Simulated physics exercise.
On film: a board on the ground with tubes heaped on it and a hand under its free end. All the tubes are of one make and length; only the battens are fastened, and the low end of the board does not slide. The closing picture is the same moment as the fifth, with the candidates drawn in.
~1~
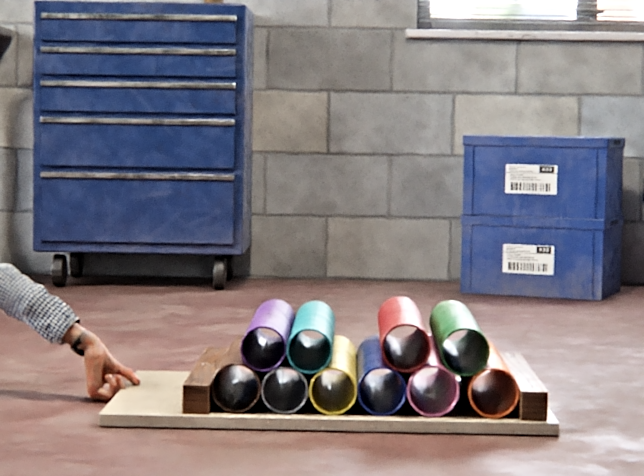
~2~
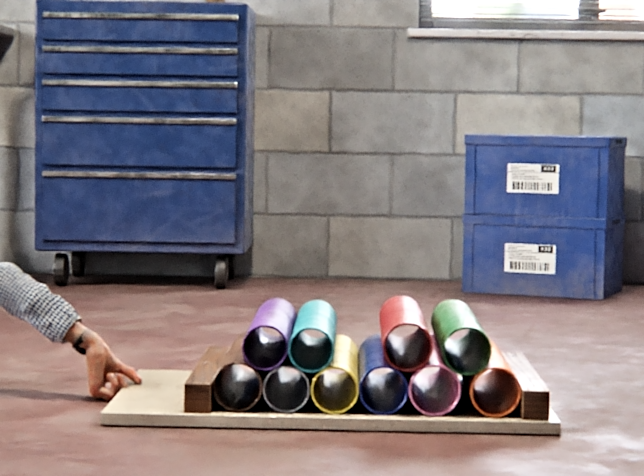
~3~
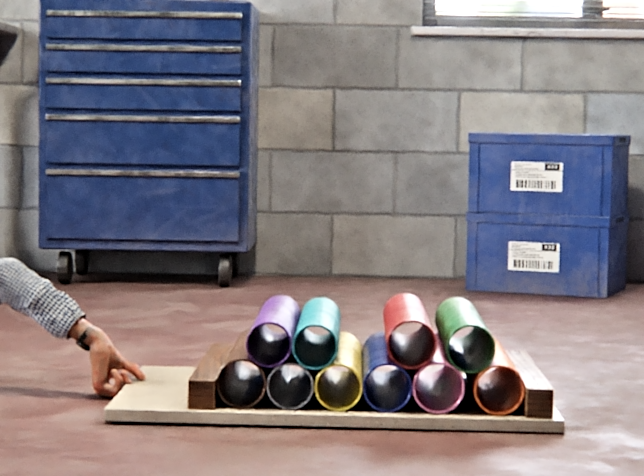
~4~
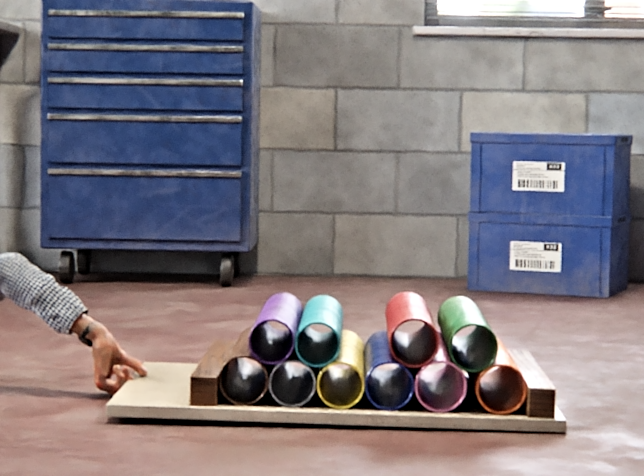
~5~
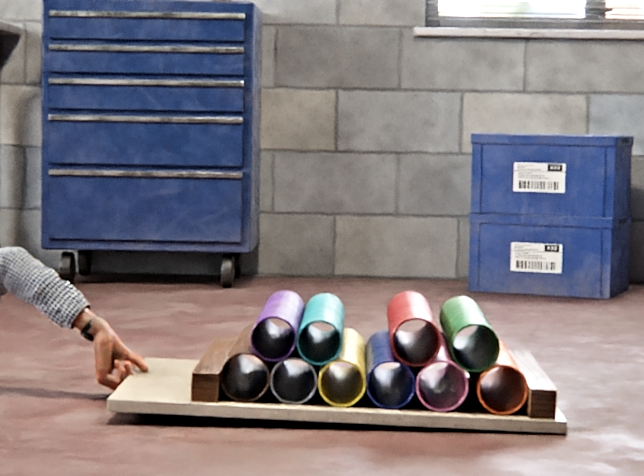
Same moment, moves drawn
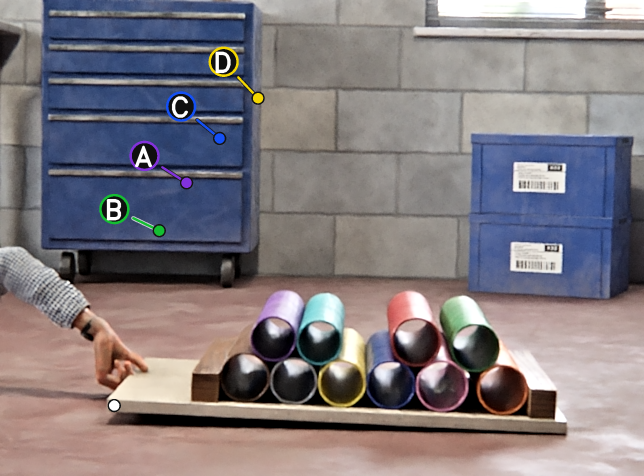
A hand slightly raises the left end of a board stacked with colourful tubes.
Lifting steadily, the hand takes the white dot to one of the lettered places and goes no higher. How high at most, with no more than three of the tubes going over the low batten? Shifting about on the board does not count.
The last mark within the limit is B.
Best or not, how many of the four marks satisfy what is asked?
One of the four.
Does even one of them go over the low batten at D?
Yes, at D.
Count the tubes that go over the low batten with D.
At D the number is four.
On the marked copy, A at (187, 183); B at (159, 231); C at (220, 138); D at (258, 98); the white dot at (114, 405).
With B. Early on, board at 16°.
Further on, board at 25°.
At the end, board at 25°, none over the low batten.
As for the rest, A four over the low batten (turquoise, green, red, purple); C four over the low batten (turquoise, green, red, purple); D four over the low batten (turquoise, green, red, purple).
